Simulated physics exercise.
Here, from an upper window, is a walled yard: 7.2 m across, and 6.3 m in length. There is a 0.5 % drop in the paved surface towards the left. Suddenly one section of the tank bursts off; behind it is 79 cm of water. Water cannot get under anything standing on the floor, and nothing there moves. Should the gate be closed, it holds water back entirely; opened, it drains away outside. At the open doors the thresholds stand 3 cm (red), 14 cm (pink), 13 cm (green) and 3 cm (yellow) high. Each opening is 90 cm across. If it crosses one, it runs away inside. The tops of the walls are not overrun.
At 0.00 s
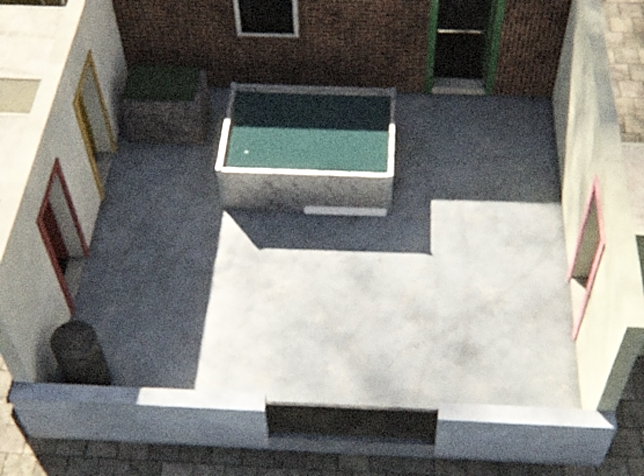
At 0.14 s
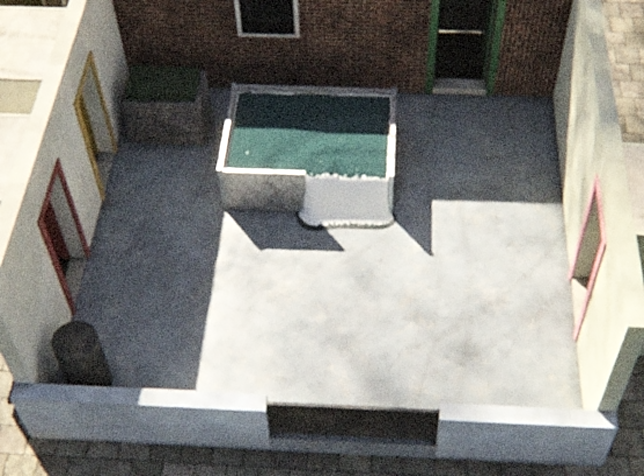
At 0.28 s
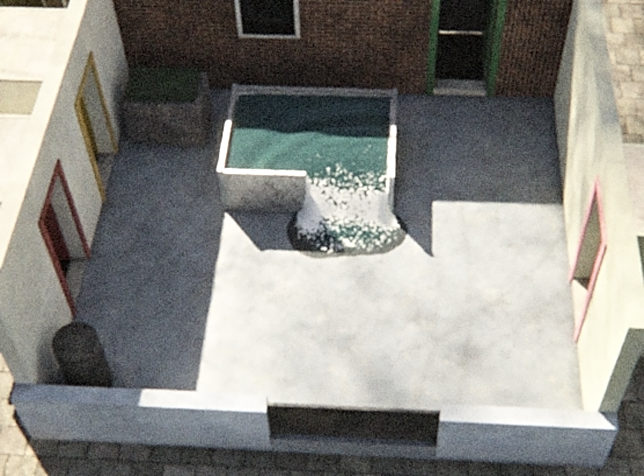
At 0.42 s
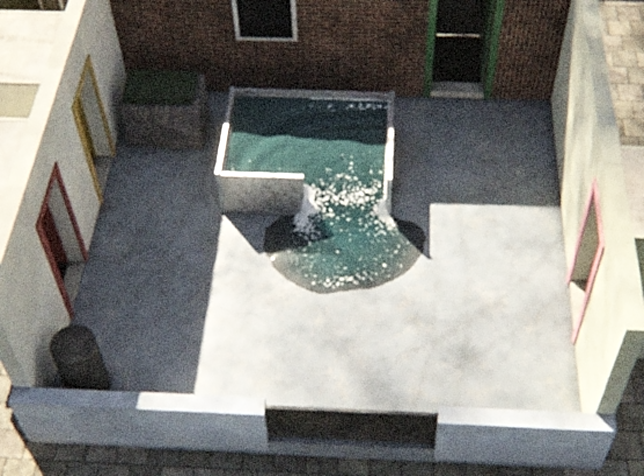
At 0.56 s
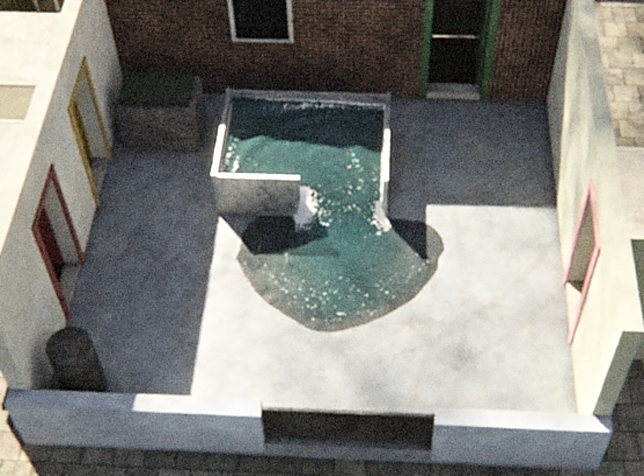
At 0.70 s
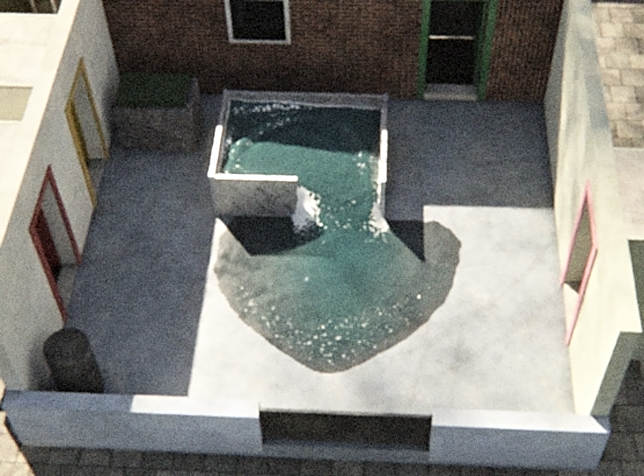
Green water burst through the front right part of a raised tank in a walled yard, poured onto the pale paving, and spread forward and sideways in a widening, foam-flecked sheet across the floor.
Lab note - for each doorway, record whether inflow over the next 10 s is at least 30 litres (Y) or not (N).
Record: Red door Y; pink door N; green door N; yellow door Y.
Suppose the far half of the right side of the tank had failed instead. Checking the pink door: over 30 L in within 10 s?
Against that limit: Pink short of it.
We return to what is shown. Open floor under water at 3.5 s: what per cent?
50 %.
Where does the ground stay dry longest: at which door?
Result: Green door.
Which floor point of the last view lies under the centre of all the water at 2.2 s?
Close to (328, 260) in the last picture.
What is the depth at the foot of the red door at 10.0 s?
I'd put it near 8.0 cm.
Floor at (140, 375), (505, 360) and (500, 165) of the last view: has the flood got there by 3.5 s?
Soaked, soaked, untouched.
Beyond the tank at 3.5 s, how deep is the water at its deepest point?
Depth: Approx. 30 cm.
After 1.4 s water covers 35 % of the floor and is deepest (44 cm) near (357, 222); red door not reached, pink door not reached, green door not reached, yellow door not reached.
After 2.2 s water covers 45 % of the floor and is deepest (42 cm) near (566, 440); red door not reached, pink door 13 cm at the sill, 0 L in, green door not reached, yellow door not reached.
After 3.5 s water covers 50 % of the floor and is deepest (30 cm) near (40, 419); red door 6 cm at the sill, 0 L in, pink door 17 cm at the sill, 1 L in, green door not reached, yellow door not reached.
After 6.0 s water covers 85 % of the floor and is deepest (17 cm) near (40, 419); red door 9 cm at the sill, 48 L in, pink door 10 cm at the sill, 4 L in, green door 14 cm at the sill, 0 L in, yellow door 5 cm at the sill, 1 L in.
After 10.0 s water covers 95 % of the floor and is deepest (16 cm) near (122, 101); red door 8 cm at the sill, 127 L in, pink door 6 cm at the sill, 4 L in, green door 8 cm at the sill, 1 L in, yellow door 10 cm at the sill, 55 L in.
